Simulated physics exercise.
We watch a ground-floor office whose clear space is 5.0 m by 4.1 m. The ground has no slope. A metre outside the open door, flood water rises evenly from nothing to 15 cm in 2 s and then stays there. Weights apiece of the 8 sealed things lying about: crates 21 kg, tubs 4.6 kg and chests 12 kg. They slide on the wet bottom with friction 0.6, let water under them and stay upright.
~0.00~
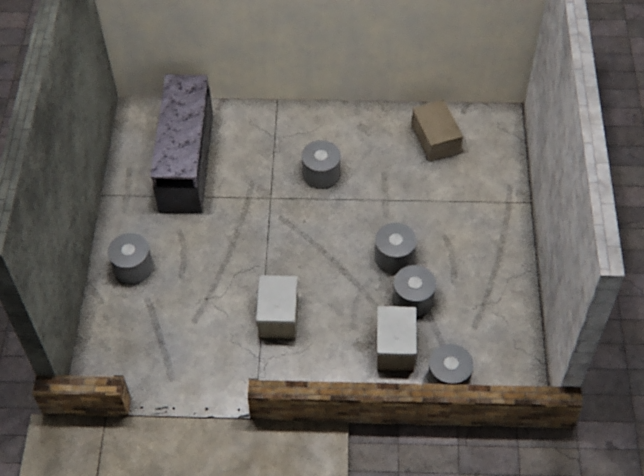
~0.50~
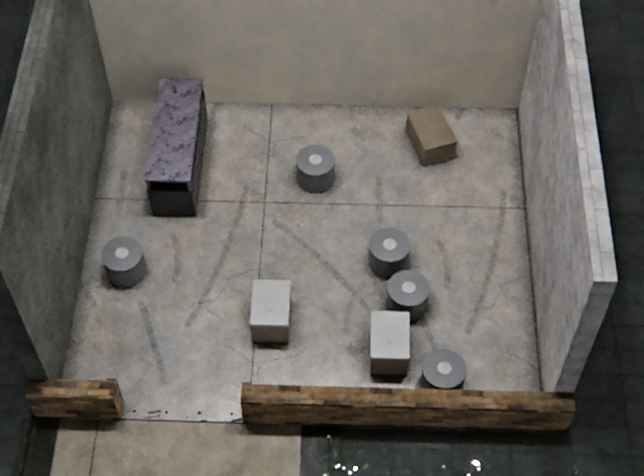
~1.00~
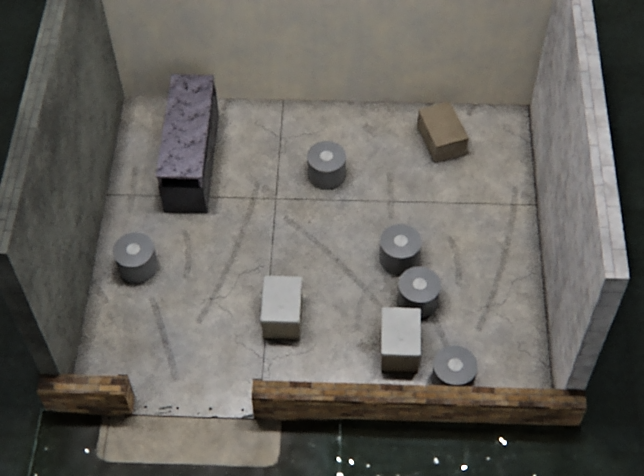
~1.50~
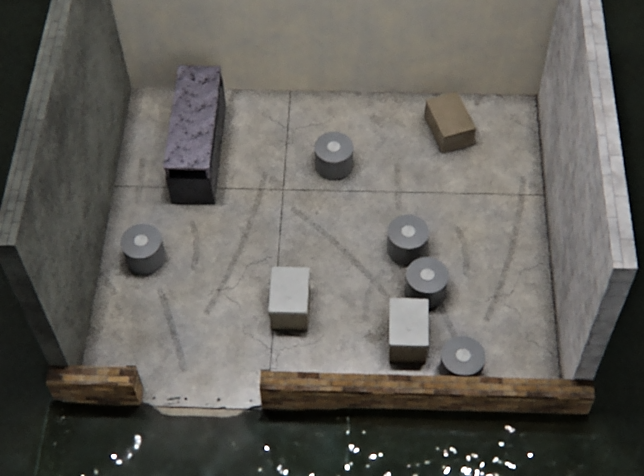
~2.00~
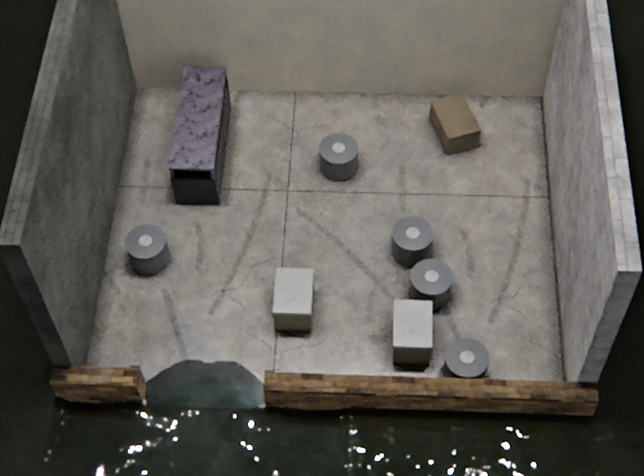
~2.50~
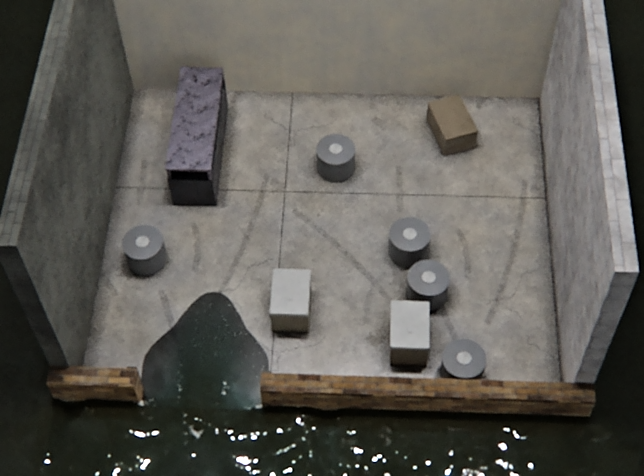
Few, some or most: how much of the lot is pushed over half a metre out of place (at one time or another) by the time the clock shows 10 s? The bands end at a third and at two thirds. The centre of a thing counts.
Share: Under a third.
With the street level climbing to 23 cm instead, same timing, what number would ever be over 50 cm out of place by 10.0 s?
In that case 4 of them.
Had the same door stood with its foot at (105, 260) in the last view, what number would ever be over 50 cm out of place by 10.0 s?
In that case 4 of them.
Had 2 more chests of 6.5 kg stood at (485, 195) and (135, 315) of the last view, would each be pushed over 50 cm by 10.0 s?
In that order: Short of it, more.
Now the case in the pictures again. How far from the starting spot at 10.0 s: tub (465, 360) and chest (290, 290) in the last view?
In that order: 0 cm, 10 cm.
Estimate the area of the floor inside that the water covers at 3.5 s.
Roughly 4.5 m2.
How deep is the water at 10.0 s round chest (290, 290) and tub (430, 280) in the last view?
About 4 and 1 cm.
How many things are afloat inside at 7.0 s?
At that moment 1.
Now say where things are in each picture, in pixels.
A crate at (437, 122), on the bottom; a tub at (451, 363), on the bottom; 0.0 m2 under water; 0 of 8 have shifted, in the first picture.
A crate at (432, 127), on the bottom; a tub at (444, 368), on the bottom; 0.0 m2 under water; 0 of 8 have shifted, in the second picture.
A crate at (443, 124), on the bottom; a tub at (455, 365) rests on the ground; water covers 0.0 m2; 0 of 8 have shifted, in the third picture.
A crate at (451, 114) rests on the ground; a tub at (463, 356), on the bottom; 0.0 m2 under water; 0 of 8 have shifted, in the fourth picture.
A crate at (456, 116), on the bottom; a tub at (467, 358) rests on the ground; water covers 0.3 m2; 0 of 8 have shifted, in the fifth picture.
A crate at (453, 117) rests on the ground; a tub at (464, 358) rests on the ground; 1.0 m2 under water; 0 of 8 have shifted, in the sixth picture.
After 3.5 s 0 of 8 are over 50 cm from their spots; 0 afloat.
After 4.5 s 1 of 8 are over 50 cm from their spots; 1 afloat.
After 7.0 s 1 of 8 are over 50 cm from their spots; 1 afloat.
After 10.0 s 2 of 8 are over 50 cm from their spots, and 2 have been at some point; 2 afloat.
